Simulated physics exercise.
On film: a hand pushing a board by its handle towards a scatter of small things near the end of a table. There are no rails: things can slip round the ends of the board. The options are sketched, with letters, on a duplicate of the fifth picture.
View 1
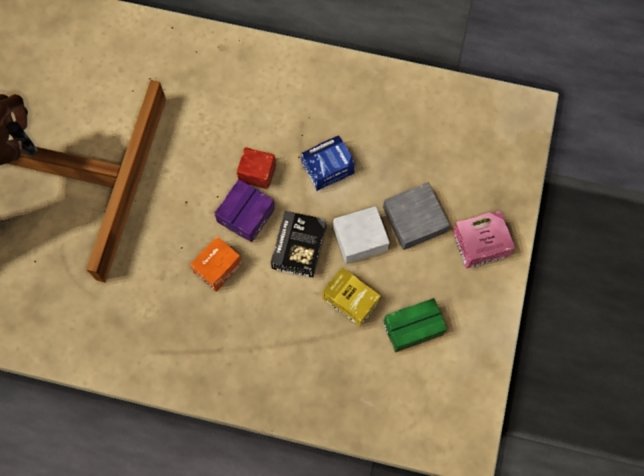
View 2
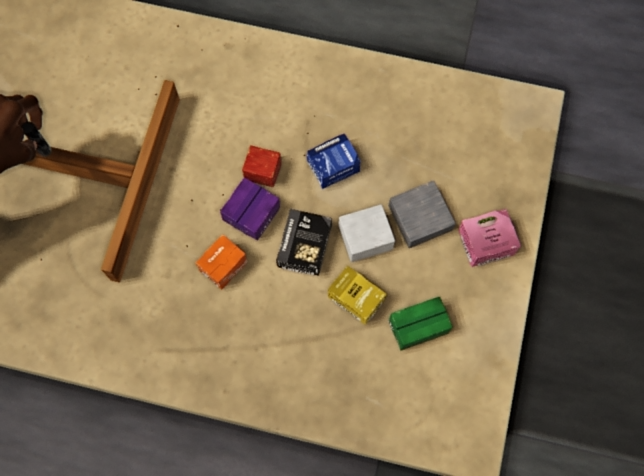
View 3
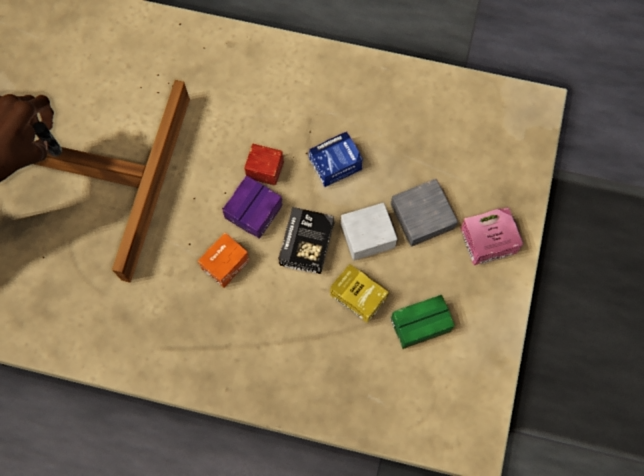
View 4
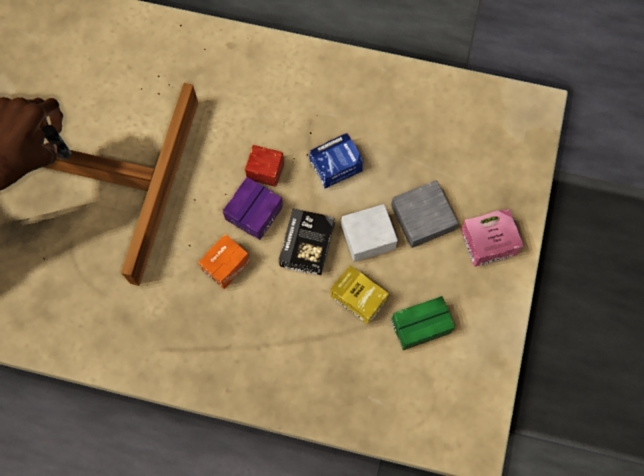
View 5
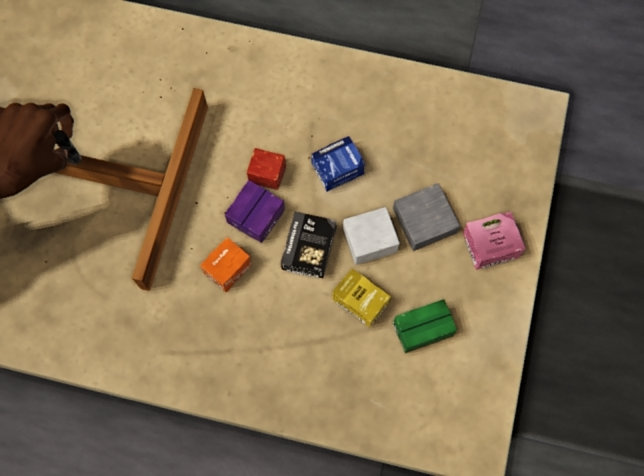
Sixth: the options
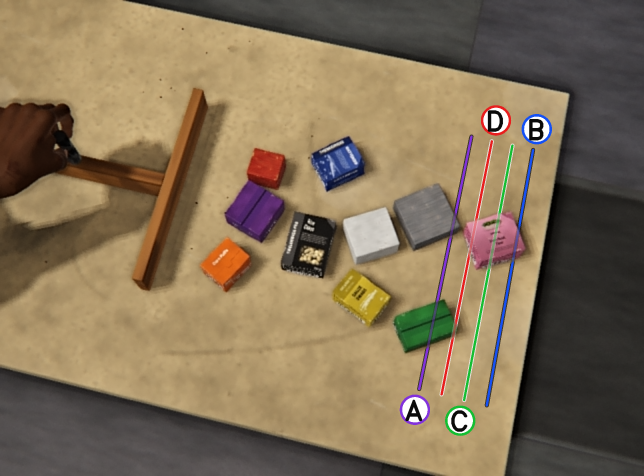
A hand at the left grips the handle of a wooden board on a tan tabletop, seen from above at a tilt, with dark grey flooring around it. To the board's right lie red, purple and orange items, then blue, black, white and yellow ones, with grey, green and pink nearest the right edge. The hand pushes the board slowly rightward, narrowing the gap without touching them, while the view shifts very slightly.
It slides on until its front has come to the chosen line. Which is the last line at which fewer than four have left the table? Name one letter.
Stop at D.
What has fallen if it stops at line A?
It is the pink packet.
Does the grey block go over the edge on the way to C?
By then, yes.
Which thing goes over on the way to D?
It is the pink packet.
On the marked copy, A at (447, 257); B at (511, 271); C at (489, 267); D at (468, 262).
Following D. Soon after the start, board (275, 204); grey block (433, 216); yellow box (370, 305).
Later, board (384, 229); pink packet (506, 239); green box (453, 351).
In the end, board (469, 248); pink packet over the edge; white block (536, 264); one fallen.
As for the rest, A is within the limit but short; B drops four; C drops four.
